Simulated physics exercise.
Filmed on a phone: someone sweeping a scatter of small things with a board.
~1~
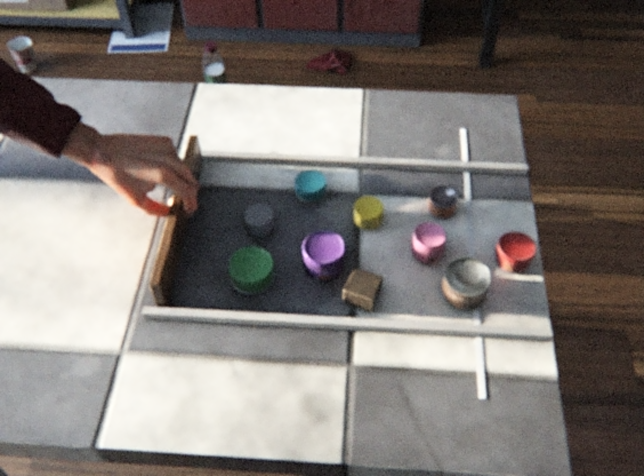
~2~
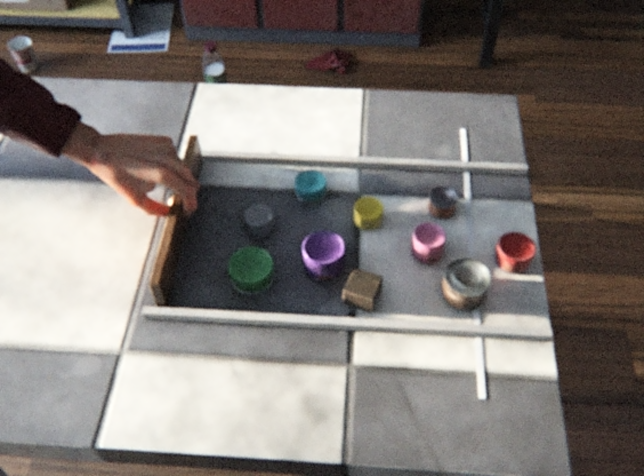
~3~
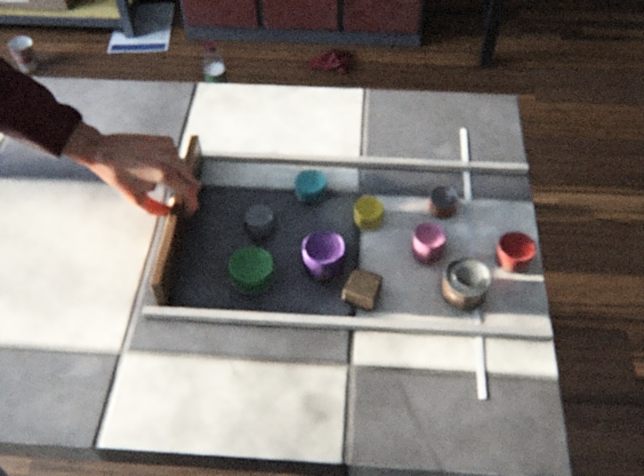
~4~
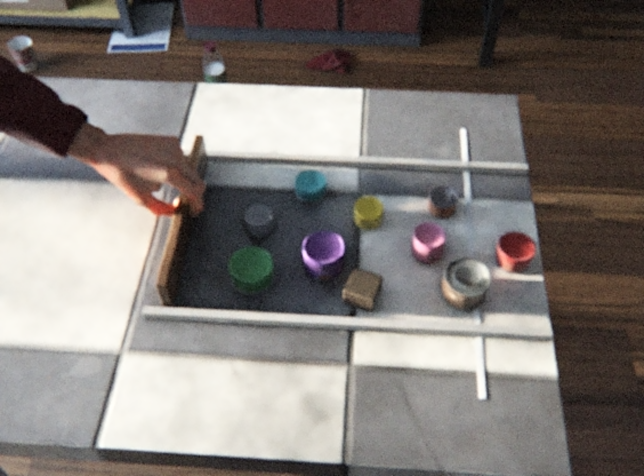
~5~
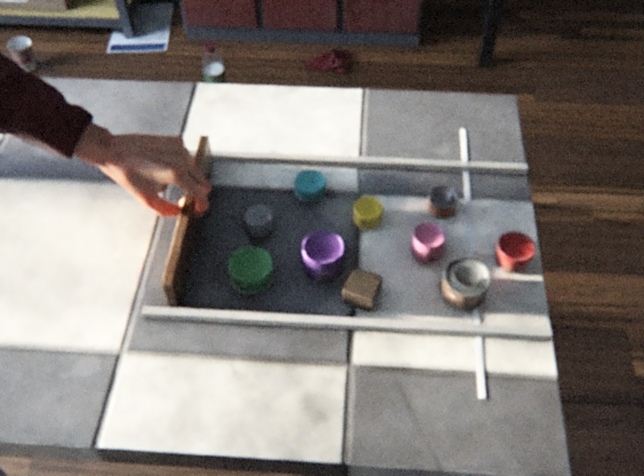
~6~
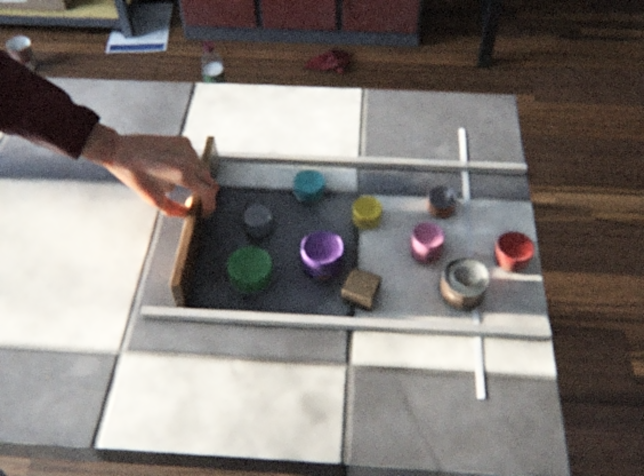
At first, a hand holds a wooden board upright at the left end of a track between two pale rails, with a scatter of small colourful pots and tubs lying to its right. Then the hand slides the board slightly to the right, while the small containers stay where they are.
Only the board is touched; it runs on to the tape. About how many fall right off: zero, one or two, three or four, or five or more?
In the end the number that fall off is one or two.
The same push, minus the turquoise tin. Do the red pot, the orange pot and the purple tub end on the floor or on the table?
The red pot comes down; the orange pot survives; the purple tub does not fall.
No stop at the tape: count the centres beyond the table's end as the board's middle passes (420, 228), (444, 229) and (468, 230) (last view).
In that order 0, 0 and 1.
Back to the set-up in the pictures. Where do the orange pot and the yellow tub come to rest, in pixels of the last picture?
First (508, 195), then (483, 204).
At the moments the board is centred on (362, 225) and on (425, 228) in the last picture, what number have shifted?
First 6, then 10.
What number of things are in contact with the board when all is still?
It touches 5.
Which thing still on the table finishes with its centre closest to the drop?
The brown tin.
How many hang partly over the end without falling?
2 of them.
Soon after, none off yet; red pot at rest near (513, 253); brown tin at rest near (464, 284); orange pot at rest near (441, 203).
After that, none off yet; red pot at rest near (513, 253); brown tin moving near (471, 280); orange pot moving near (448, 202).
In the end, the number that fall off is one or two; gone, red pot.
